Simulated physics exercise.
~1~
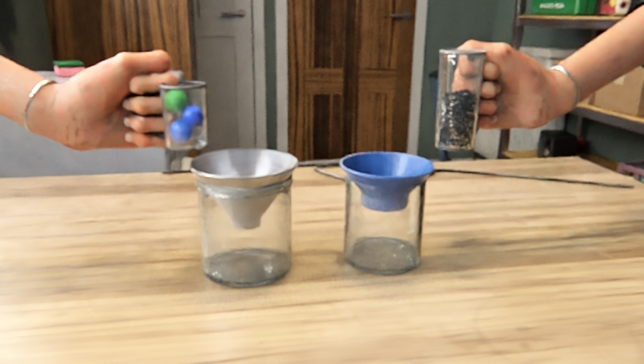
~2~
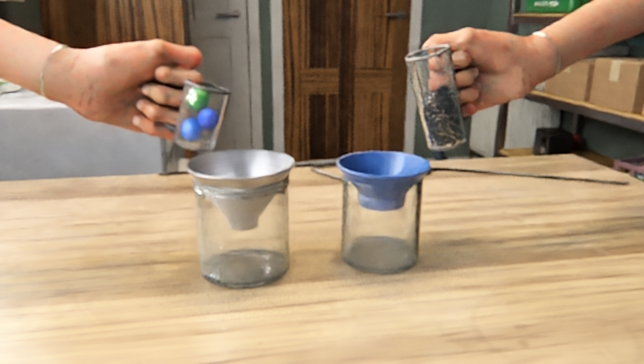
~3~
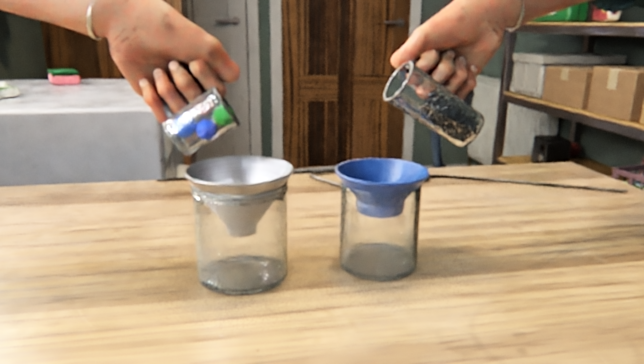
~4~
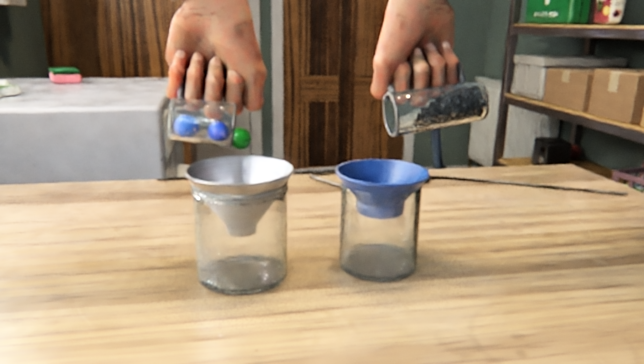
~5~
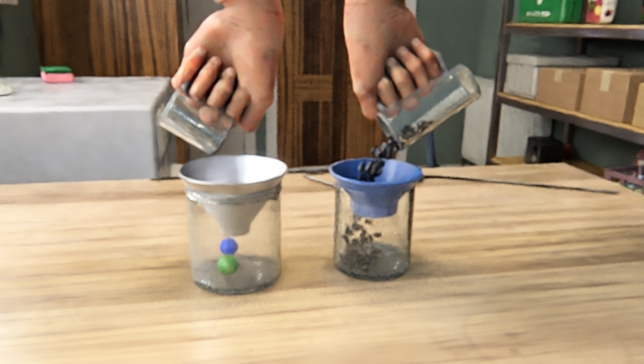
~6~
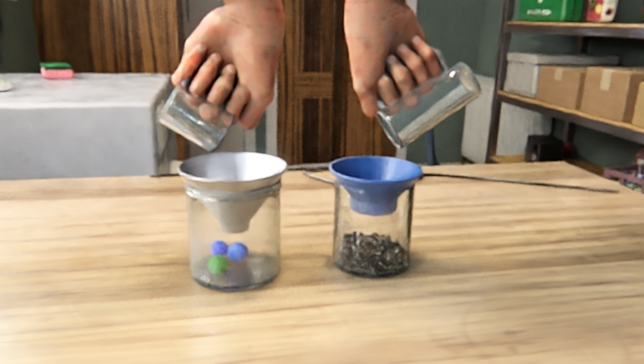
To begin with, two hands hold small clear cups above a wooden table, the left one with green and blue balls and the right one with small dark pieces. Below them, a grey funnel and a blue funnel each sit in a glass jar. The hands bring the cups inward and tip them over the funnels. The balls roll toward the left cup's mouth first, then drop through the grey funnel as the dark pieces stream through the blue one. Finally, both cups are empty, with three balls resting in the left jar and a dark heap in the right.
